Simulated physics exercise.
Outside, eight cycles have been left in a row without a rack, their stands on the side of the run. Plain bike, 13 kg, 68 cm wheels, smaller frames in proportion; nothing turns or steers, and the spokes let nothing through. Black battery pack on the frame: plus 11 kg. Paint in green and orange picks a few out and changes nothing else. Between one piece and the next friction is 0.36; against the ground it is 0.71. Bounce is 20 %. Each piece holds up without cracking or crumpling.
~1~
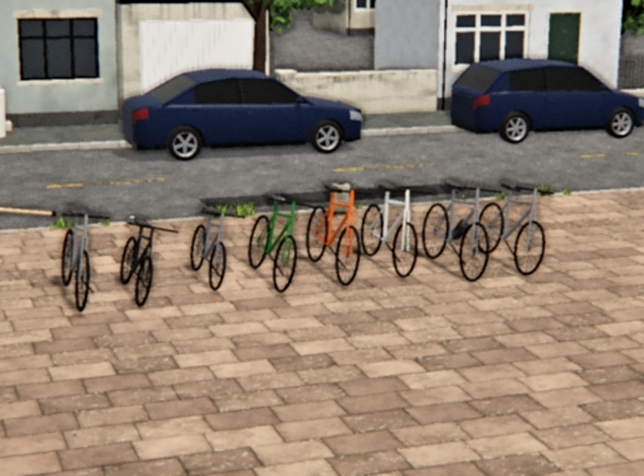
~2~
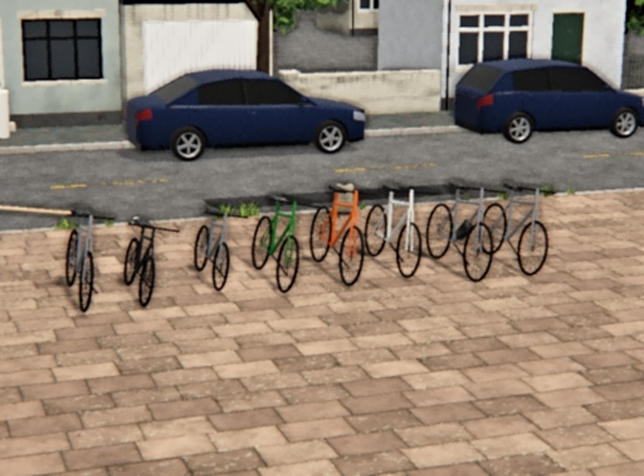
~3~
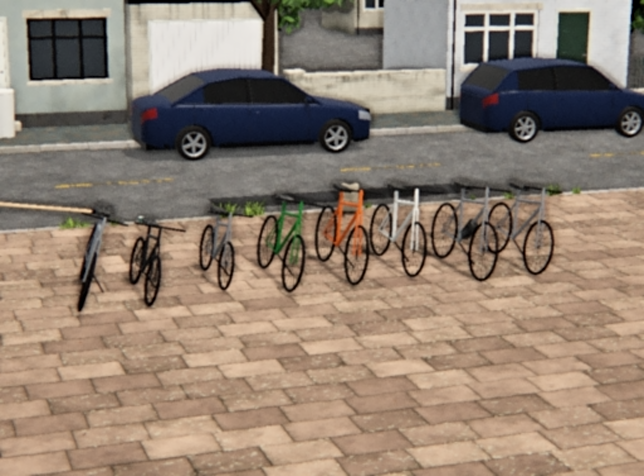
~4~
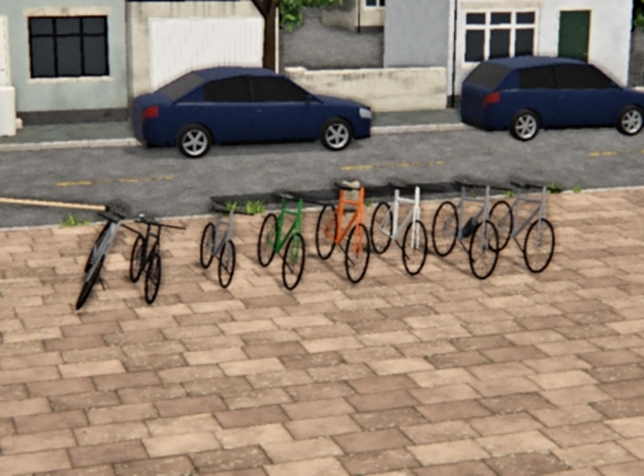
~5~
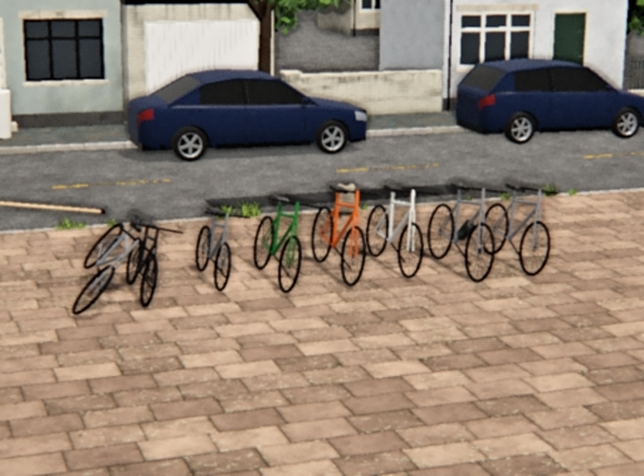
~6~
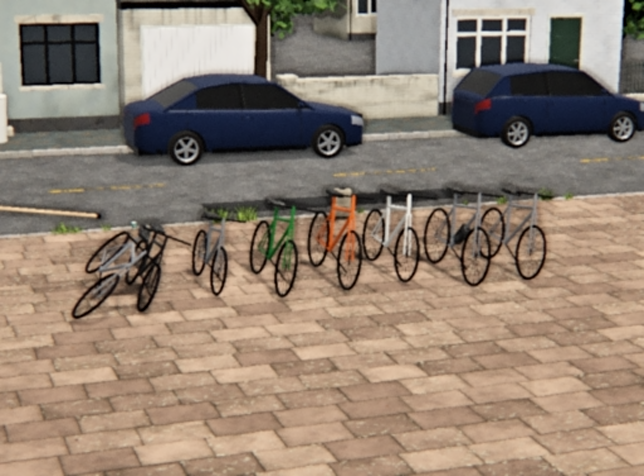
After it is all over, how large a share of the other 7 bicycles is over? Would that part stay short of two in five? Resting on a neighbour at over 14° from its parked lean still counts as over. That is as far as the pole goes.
Yes, it stays short of two in five.
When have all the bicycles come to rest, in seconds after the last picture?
Around 1.5 s.
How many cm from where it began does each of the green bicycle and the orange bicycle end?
Result: Green at 0 cm, orange at 0 cm.
Then, 0.11 s on from the sixth picture, 1 of the 7 other bicycles over.
Finally, 1 of the 7 other bicycles over; green bicycle unmoved; orange bicycle unmoved. That is 14 per cent. Six left standing. Seen by the last camera, middles, green bicycle near (276, 242), orange bicycle near (337, 233).
